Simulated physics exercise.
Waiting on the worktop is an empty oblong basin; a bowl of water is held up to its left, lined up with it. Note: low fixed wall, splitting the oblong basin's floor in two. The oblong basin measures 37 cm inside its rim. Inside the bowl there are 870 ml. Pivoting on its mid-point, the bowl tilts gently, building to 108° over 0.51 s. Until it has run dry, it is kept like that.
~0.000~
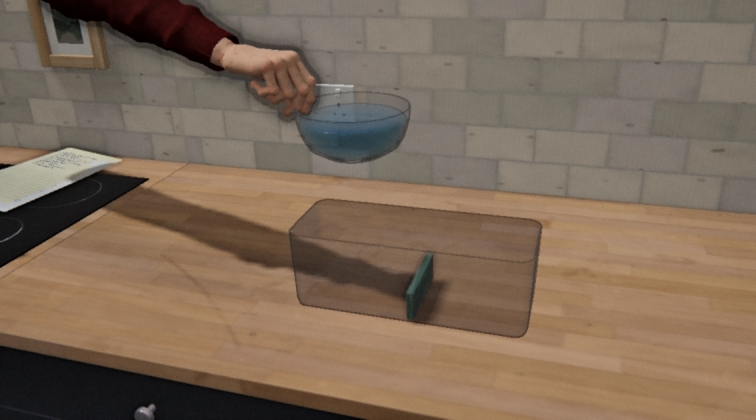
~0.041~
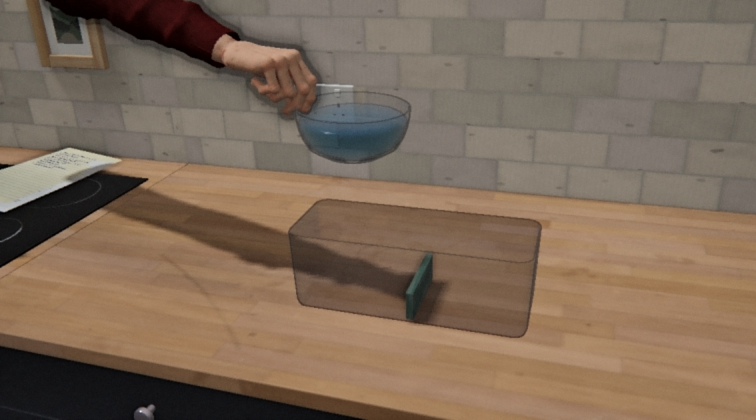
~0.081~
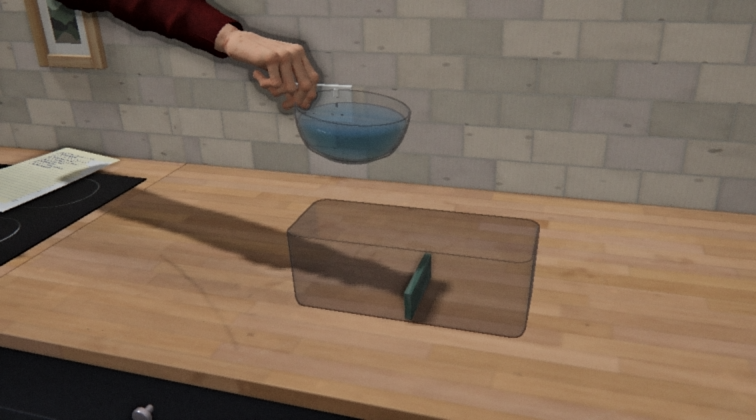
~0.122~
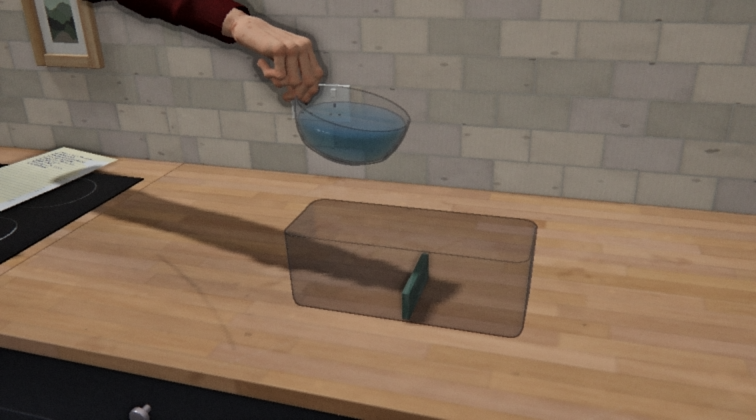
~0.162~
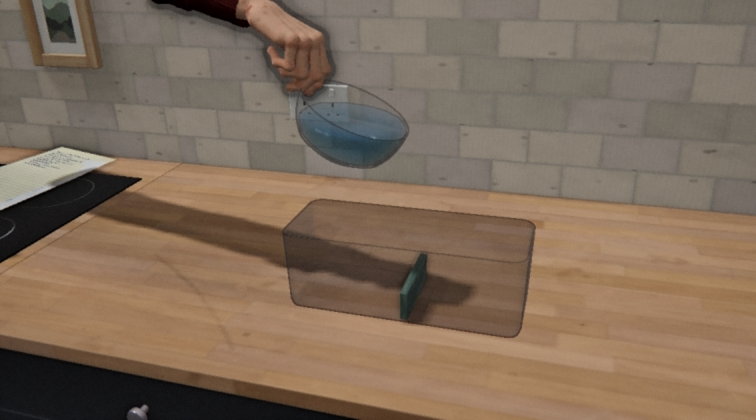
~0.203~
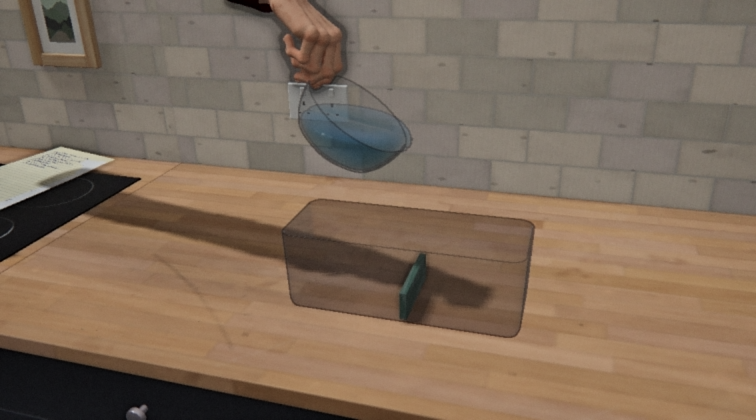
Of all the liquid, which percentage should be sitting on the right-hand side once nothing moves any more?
Around 61 per cent should be sitting there.
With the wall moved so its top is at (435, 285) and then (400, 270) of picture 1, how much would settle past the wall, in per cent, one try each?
Result: 45 per cent, then 80 per cent.
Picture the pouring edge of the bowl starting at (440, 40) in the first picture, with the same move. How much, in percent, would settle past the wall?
Result then: Approx. 70 %.
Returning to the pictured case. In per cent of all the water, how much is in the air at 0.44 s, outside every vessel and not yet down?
I'd put it at about 44 percent.
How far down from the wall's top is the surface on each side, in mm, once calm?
About 36 mm left, about 22 mm right.
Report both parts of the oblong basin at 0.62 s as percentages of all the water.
Left roughly 24, right roughly 64.
By 0.44 s the tilt is 104° and 8 per cent is still to pour, 1 is left of the wall and 47 right of it.
By 0.62 s the tilt is 108° and 0 per cent is still to pour, 24 is left of the wall and 64 right of it.
By 0.81 s the tilt is 108° and 0 per cent is still to pour, 29 is left of the wall and 60 right of it.
By 1.01 s the tilt is 108° and 0 per cent is still to pour, 32 is left of the wall and 63 right of it.
At rest 34 per cent lies left of the wall, 61 right of it and 5 outside.
